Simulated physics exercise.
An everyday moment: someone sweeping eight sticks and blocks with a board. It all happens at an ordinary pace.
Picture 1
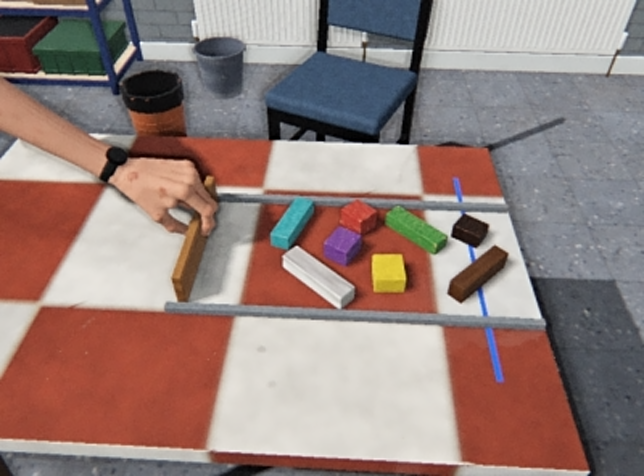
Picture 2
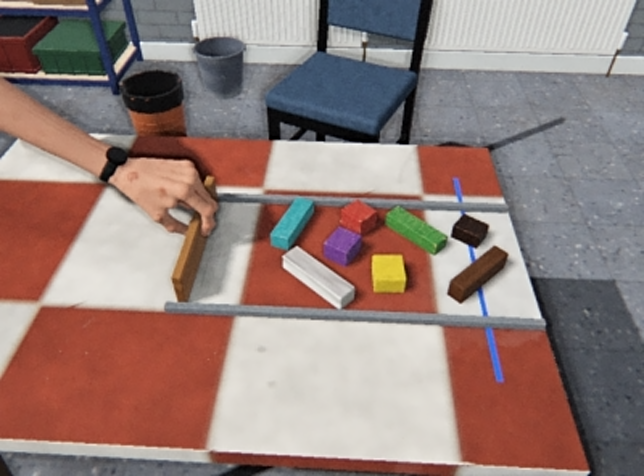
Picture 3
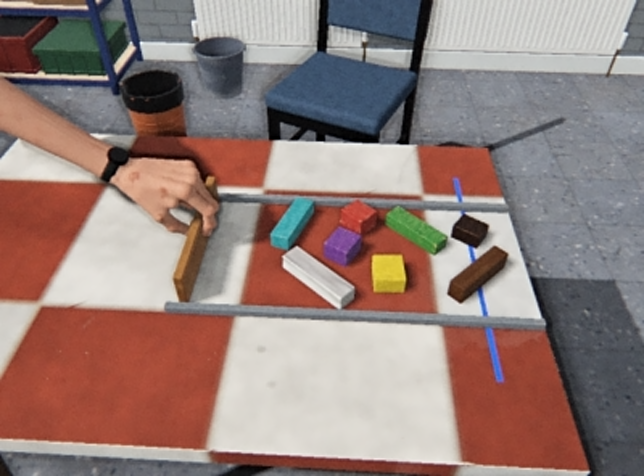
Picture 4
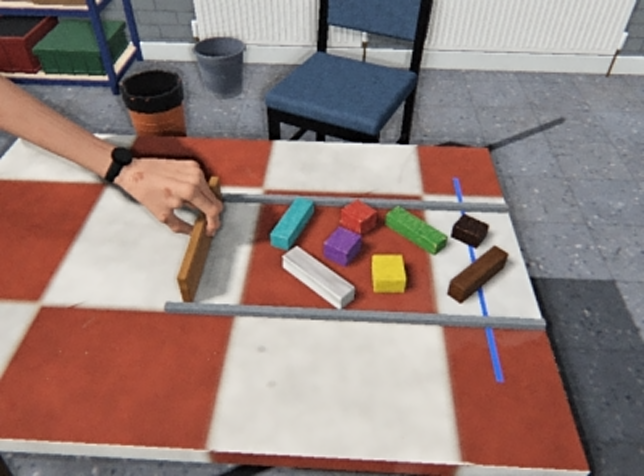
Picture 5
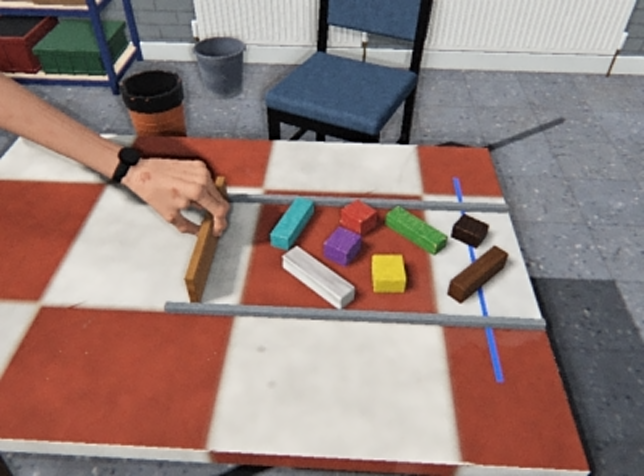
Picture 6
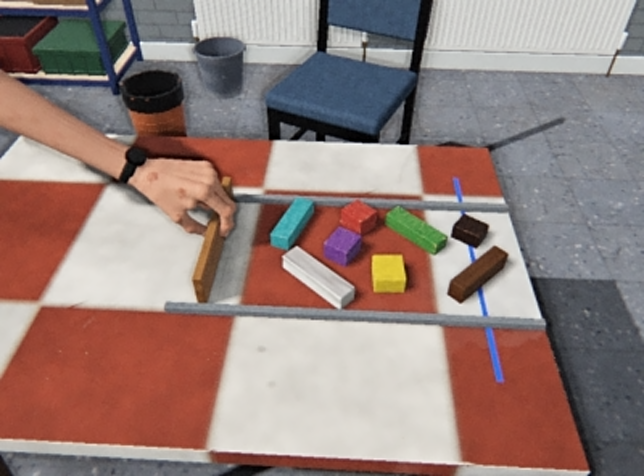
A hand slides a wooden board slightly right toward colourful blocks lying still on a table.
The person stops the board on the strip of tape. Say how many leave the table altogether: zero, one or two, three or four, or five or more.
Outcome: The number that fall off is three or four.
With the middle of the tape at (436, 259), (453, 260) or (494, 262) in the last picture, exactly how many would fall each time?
Try by try, 0, 2 and 6.
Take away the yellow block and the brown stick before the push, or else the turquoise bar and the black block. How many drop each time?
2 in the first case, 1 in the second.
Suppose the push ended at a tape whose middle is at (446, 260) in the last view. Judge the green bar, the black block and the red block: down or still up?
The green bar does not fall; the black block falls; the red block survives.
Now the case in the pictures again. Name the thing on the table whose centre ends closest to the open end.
The yellow block ends nearest.
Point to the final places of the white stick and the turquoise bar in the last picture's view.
The white stick at (510, 285), the turquoise bar at (478, 228).
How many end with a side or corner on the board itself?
It touches 2.
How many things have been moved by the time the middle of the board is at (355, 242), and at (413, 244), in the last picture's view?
The counts are 6 and 8.
Soon after, none off yet; black block at rest near (470, 231); brown stick at rest near (478, 274); green bar at rest near (416, 230).
In the end, the number that fall off is three or four; gone, green bar, brown stick and black block.
